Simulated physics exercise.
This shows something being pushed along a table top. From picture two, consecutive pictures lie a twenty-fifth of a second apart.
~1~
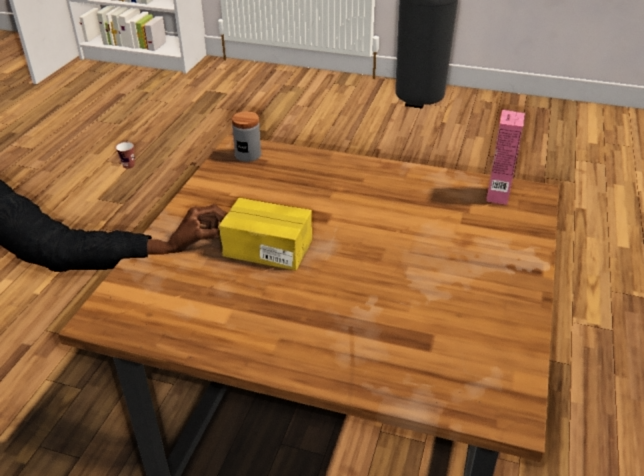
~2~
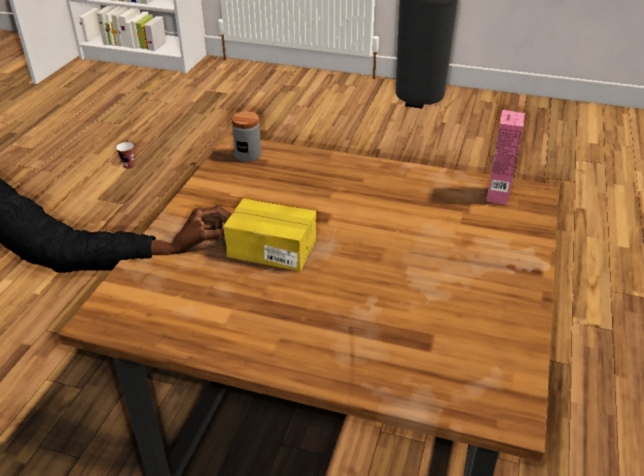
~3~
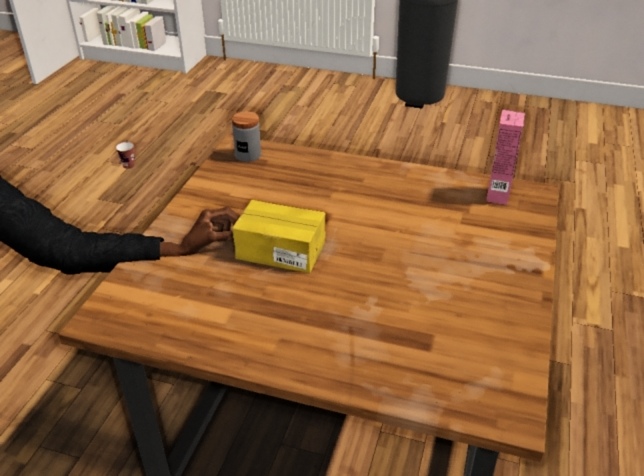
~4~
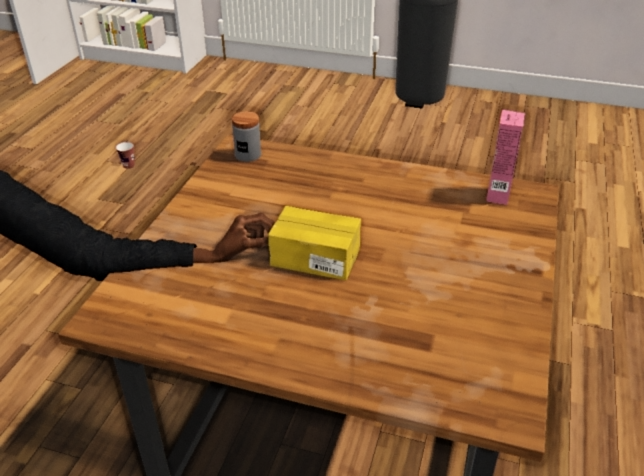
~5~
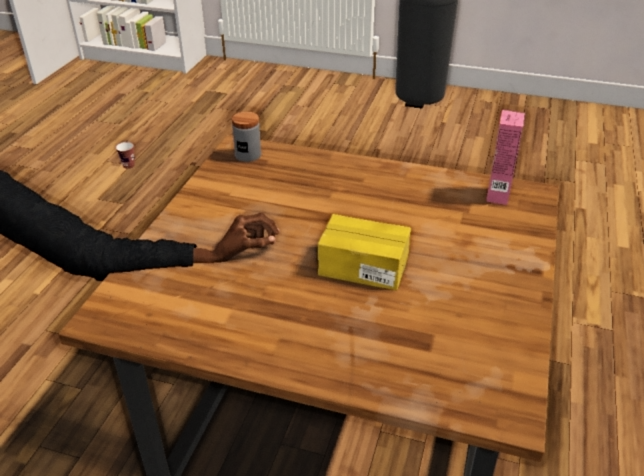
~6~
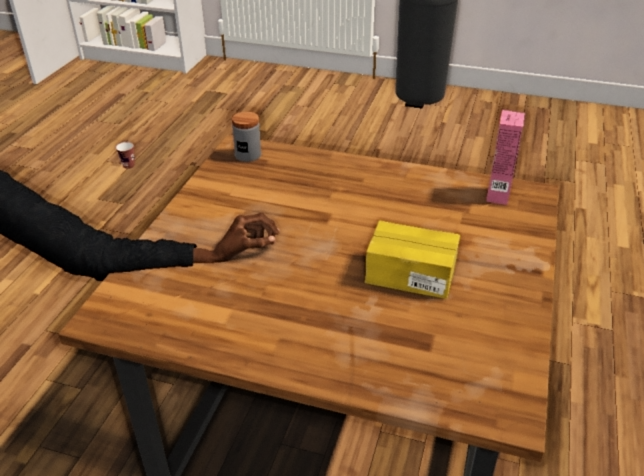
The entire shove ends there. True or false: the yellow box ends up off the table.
True.
Then, 0.20 s on from there, yellow box now off the table.
Then, 0.40 s on from there, things are still on the move.
Then, 0.60 s on from there, as before.
In the end, off the table, yellow box.
